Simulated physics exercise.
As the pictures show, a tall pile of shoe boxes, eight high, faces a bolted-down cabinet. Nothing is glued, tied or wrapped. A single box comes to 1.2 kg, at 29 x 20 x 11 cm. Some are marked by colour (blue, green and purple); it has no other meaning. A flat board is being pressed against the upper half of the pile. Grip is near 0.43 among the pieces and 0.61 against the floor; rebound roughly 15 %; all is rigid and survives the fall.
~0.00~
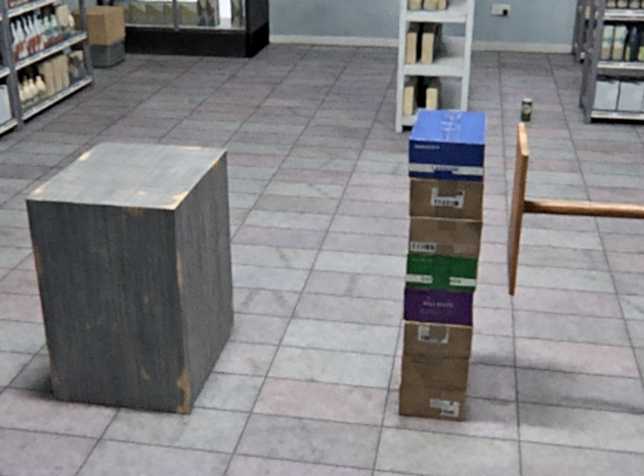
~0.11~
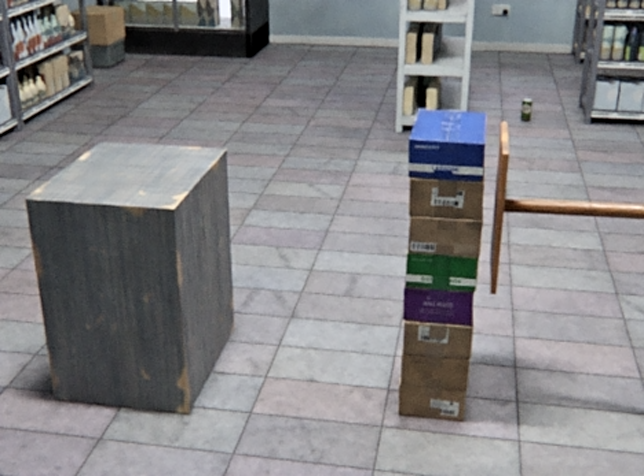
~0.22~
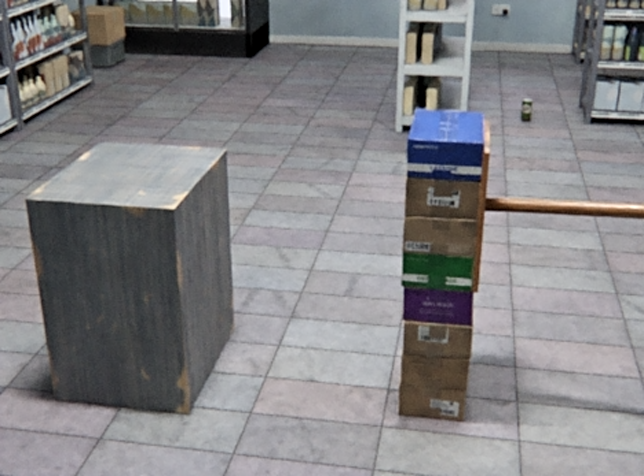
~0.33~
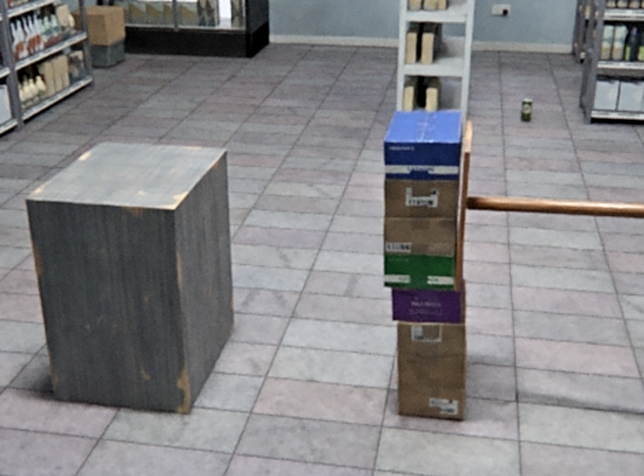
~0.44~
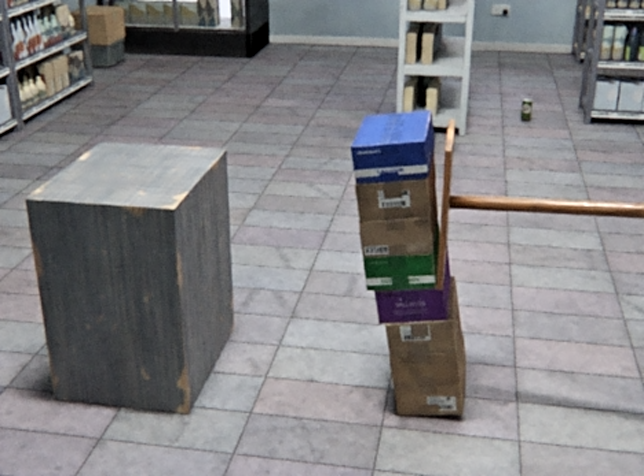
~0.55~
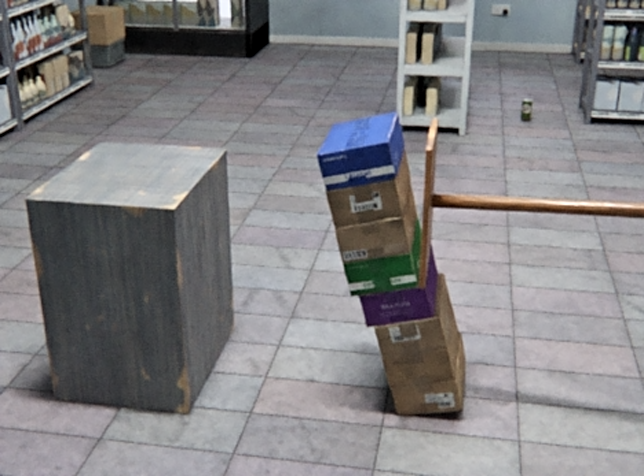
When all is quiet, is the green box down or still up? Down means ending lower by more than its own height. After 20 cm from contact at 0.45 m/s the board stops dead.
The green box comes down.
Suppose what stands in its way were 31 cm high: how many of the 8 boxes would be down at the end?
Then 4.
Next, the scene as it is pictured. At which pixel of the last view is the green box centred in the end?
Around (331, 364).
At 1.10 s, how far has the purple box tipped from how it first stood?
Some 20°.
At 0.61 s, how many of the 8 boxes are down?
0 by then.
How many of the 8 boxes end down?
The count is 4.
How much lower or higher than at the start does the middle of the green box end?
It ends some 40 cm lower.
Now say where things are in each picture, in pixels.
In the first frame (pixels give the middle of a visible side), board (520, 208) 9 cm short; green box (441, 273); blue box (446, 161); purple box (438, 307); none has stirred.
In the second frame, board (501, 207) 41 mm short; green box (441, 273).
In the third frame, board (482, 206) 9 mm in; green box (437, 272) 10 mm from its place; movement in 3 of them.
In the fourth frame, board (463, 204) 59 mm in; green box (419, 272) 6 cm from its place; blue box (421, 161) 7 cm from its place; steepest lean 3°, the box at (431, 340); movement in 8 of them.
In the fifth frame, board (445, 203) 11 cm in; green box (399, 273) 8° from how it stood; blue box (390, 163) 8° from how it stood; steepest lean 10°, the box at (421, 339); movement in 8 of them.
In the sixth frame, board (426, 202) 16 cm in; green box (380, 276) 14° from how it stood; blue box (356, 167) 14° from how it stood; purple box (396, 308) 14° from how it stood; steepest lean 16°, the box at (411, 338); movement in 8 of them.
After 0.61 s, none of the 8 boxes down, 8 disturbed; green box 17° from how it stood; purple box 17° from how it stood.
After 0.76 s, none of the 8 boxes down, 8 disturbed; green box 31° from how it stood, 40 mm lower; blue box 31° from how it stood, 9 cm lower.
After 0.94 s, 4 of the 8 boxes down; green box 71° from how it stood, 11 cm lower; blue box 72° from how it stood, 32 cm lower.
After 1.10 s, 4 of the 8 boxes down; green box on its side; blue box on its side.
In the end (1.7 s), 4 of the 8 boxes down; green box on its side; blue box on its side; purple box 18° from how it stood. From the last view, middles, green box near (331, 364), blue box near (226, 352).
